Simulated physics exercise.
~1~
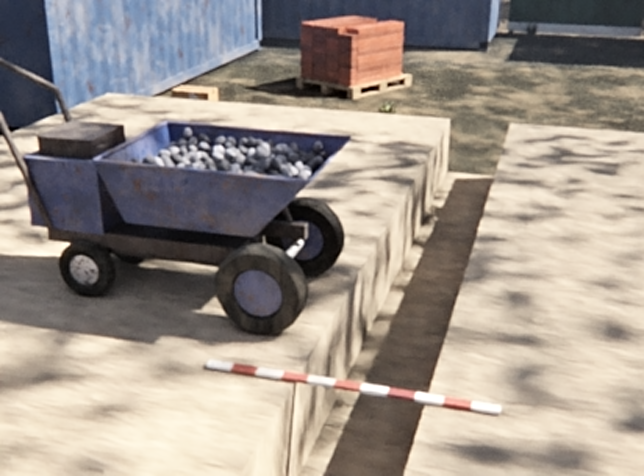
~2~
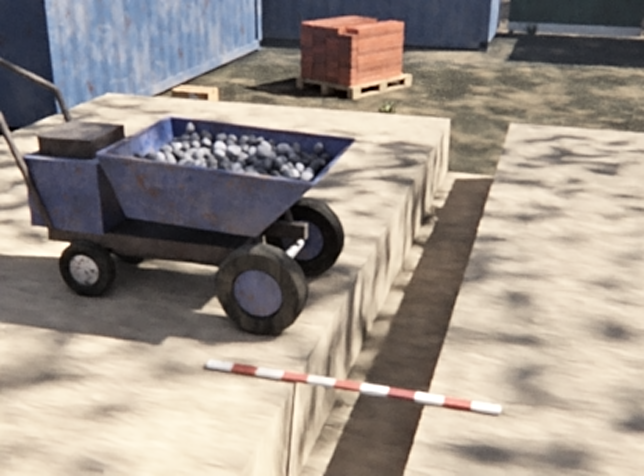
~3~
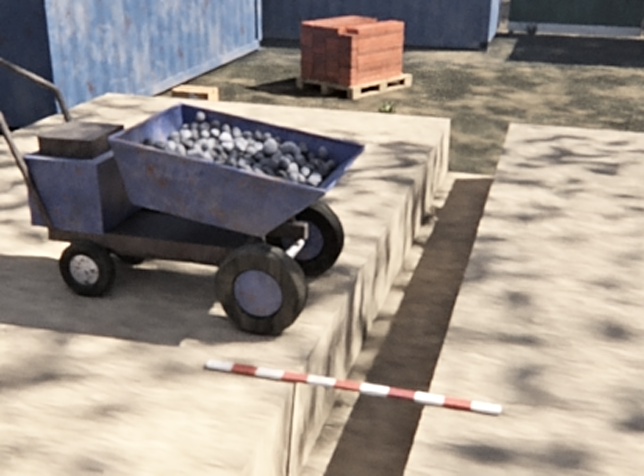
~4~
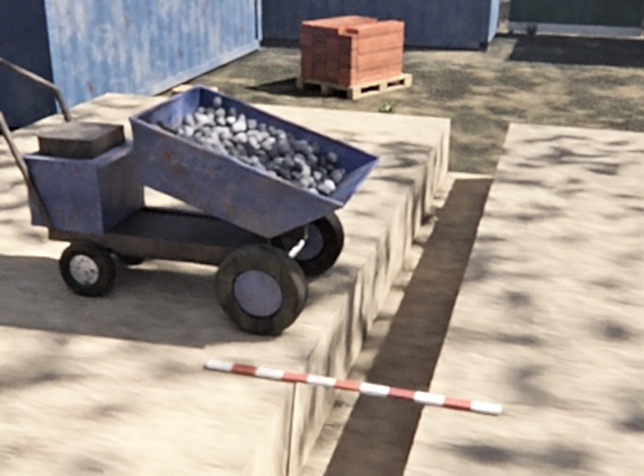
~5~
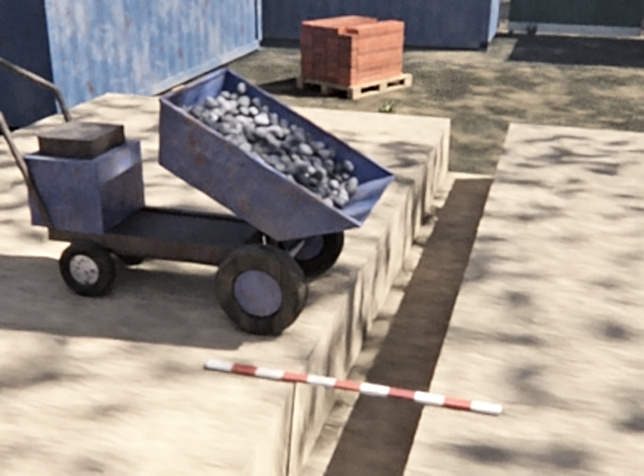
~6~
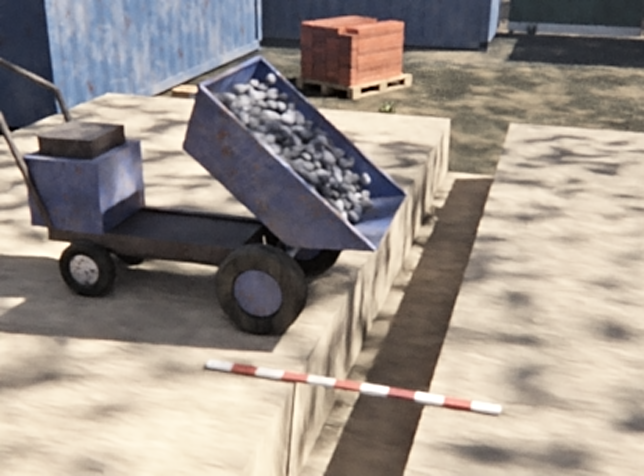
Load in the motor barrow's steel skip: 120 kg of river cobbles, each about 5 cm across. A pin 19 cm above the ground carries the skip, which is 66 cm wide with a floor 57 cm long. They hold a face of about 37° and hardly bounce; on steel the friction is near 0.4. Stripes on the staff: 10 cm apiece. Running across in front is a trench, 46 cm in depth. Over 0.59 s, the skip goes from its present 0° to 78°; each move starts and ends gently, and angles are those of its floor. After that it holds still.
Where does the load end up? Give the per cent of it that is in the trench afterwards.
Some 52 per cent of it.
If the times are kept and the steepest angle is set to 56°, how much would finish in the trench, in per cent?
In that case around 40 percent.
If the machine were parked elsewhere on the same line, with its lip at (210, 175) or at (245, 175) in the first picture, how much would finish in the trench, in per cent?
First place: Near 90%; second place: Near 95%.
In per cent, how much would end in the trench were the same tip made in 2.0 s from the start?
I'd put it at some 75 in a hundred.
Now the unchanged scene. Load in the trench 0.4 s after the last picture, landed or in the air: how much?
About 25 per cent by then.
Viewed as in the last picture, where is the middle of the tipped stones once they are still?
Their middle lands near (440, 387).
Then, 0.1 s after the last picture the floor is at 65°, 100 % in the skip; the foremost stones are at (387, 257).
Then, 0.4 s after the last picture the floor is at 78°, 57 % in the skip, 27 % in the trench, 17 % past the trench; the foremost stones are at (483, 303).
Then, 0.7 s after the last picture the floor is at 78°, 0 % in the skip, 52 % in the trench, 48 % past the trench; the foremost stones are past the picture's edge.
Then, 2.7 s after the last picture the floor is at 78°, 0 % in the skip, 52 % in the trench, 48 % past the trench; the foremost stones are past the picture's edge.
